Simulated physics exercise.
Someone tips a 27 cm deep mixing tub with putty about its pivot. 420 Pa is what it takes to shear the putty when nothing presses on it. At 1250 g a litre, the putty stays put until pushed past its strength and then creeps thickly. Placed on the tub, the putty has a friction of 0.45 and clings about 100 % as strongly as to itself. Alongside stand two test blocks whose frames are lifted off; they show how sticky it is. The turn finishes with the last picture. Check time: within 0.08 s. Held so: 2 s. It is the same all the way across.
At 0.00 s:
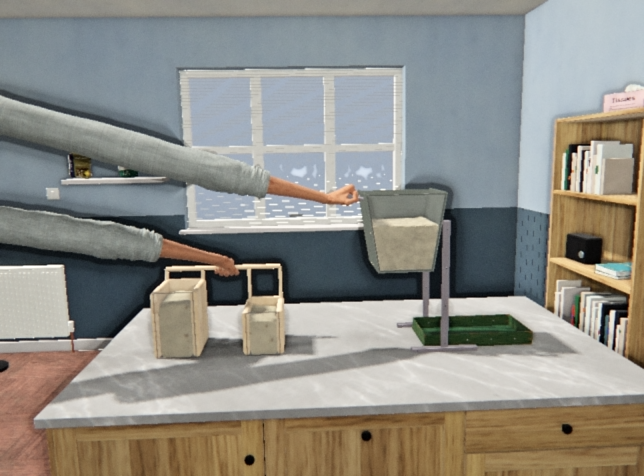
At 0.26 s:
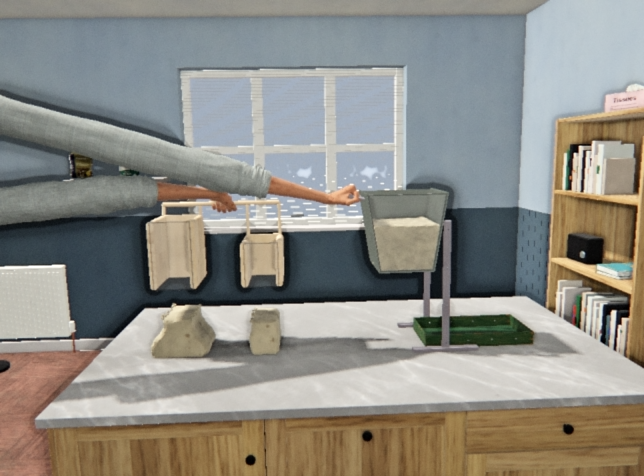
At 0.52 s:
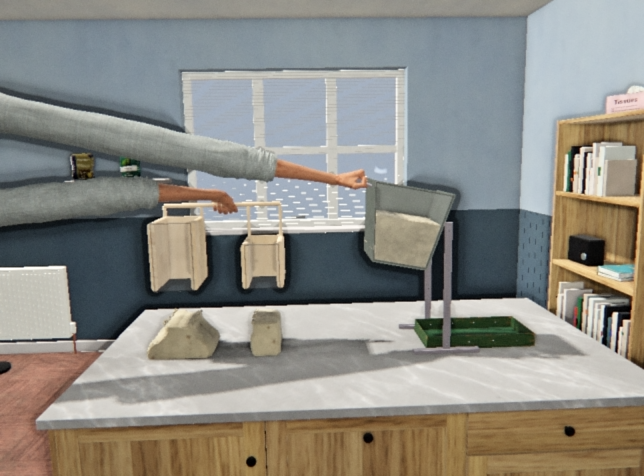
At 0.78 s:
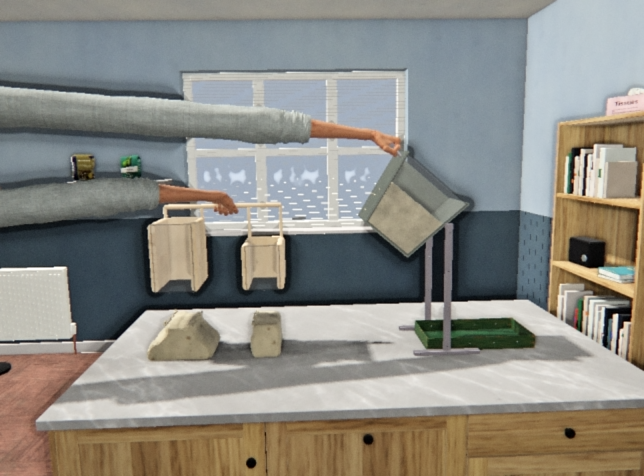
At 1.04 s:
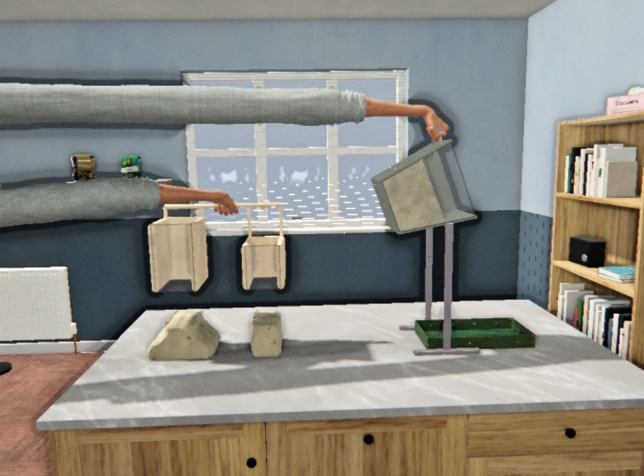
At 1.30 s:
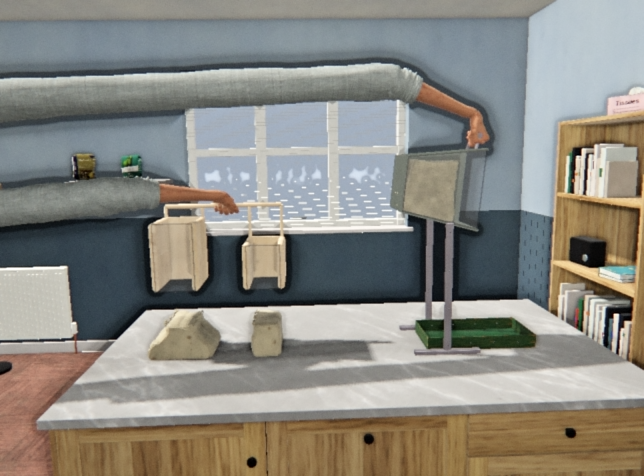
Two grey-sleeved arms reach in from the left over a pale marble-topped wooden counter in a blue-walled room, seen from a fixed view in front. A grey tub of beige putty stands on posts above a green tray, between two putty blocks in wooden casings and a bookcase. The lower hand lifts both casings, the blocks slump slightly, and the upper hand swings the tub rightward onto its side.
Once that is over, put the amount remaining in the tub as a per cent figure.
The amount remaining comes to about 46 %.
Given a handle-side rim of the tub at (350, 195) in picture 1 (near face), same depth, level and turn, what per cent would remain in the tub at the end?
The tub would end up holding some 35 % of it.
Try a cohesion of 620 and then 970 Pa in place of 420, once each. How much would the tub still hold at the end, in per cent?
70 in a hundred, followed by 100 in a hundred.
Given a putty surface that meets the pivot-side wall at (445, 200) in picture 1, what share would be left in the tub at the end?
It would be close to 25 percent.
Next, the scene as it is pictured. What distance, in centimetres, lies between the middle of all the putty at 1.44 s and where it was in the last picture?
Shift: Some 6 cm.
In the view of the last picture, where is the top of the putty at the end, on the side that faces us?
On the near face, the top ends up close to (433, 198).
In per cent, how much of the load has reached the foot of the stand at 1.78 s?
Near 0 %.
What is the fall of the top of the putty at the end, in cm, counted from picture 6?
13 cm.
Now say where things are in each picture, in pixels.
The first picture shows handle-side rim at (368, 195), tilt 0 degrees; top of the putty at (437, 224); blocks stand 20 cm, 13 cm (left to right).
The second picture shows handle-side rim at (369, 195), tilt 0 degrees; top of the putty at (438, 225); blocks stand 15 cm, 13 cm (left to right).
The third picture shows handle-side rim at (377, 182), tilt 11 degrees; top of the putty at (380, 215); blocks stand 13 cm, 12 cm (left to right).
The fourth picture shows handle-side rim at (409, 153), tilt 41 degrees; top of the putty at (392, 184); blocks stand 13 cm, 12 cm (left to right).
The fifth picture shows handle-side rim at (452, 142), tilt 70 degrees; top of the putty at (421, 162); blocks stand 13 cm, 12 cm (left to right).
The sixth picture shows handle-side rim at (487, 151), tilt 96 degrees; top of the putty at (419, 160); blocks stand 13 cm, 12 cm (left to right).
After 1.44 s, the tub is at 96 degrees and holds 100 %.
After 1.61 s, the tub is at 96 degrees and holds 67 %.
After 1.78 s, the tub is at 96 degrees and holds 50 %.
After 1.95 s, the tub is at 96 degrees and holds 46 %.
After 3.30 s, at the end, the tub is at 96 degrees and holds 46 %.
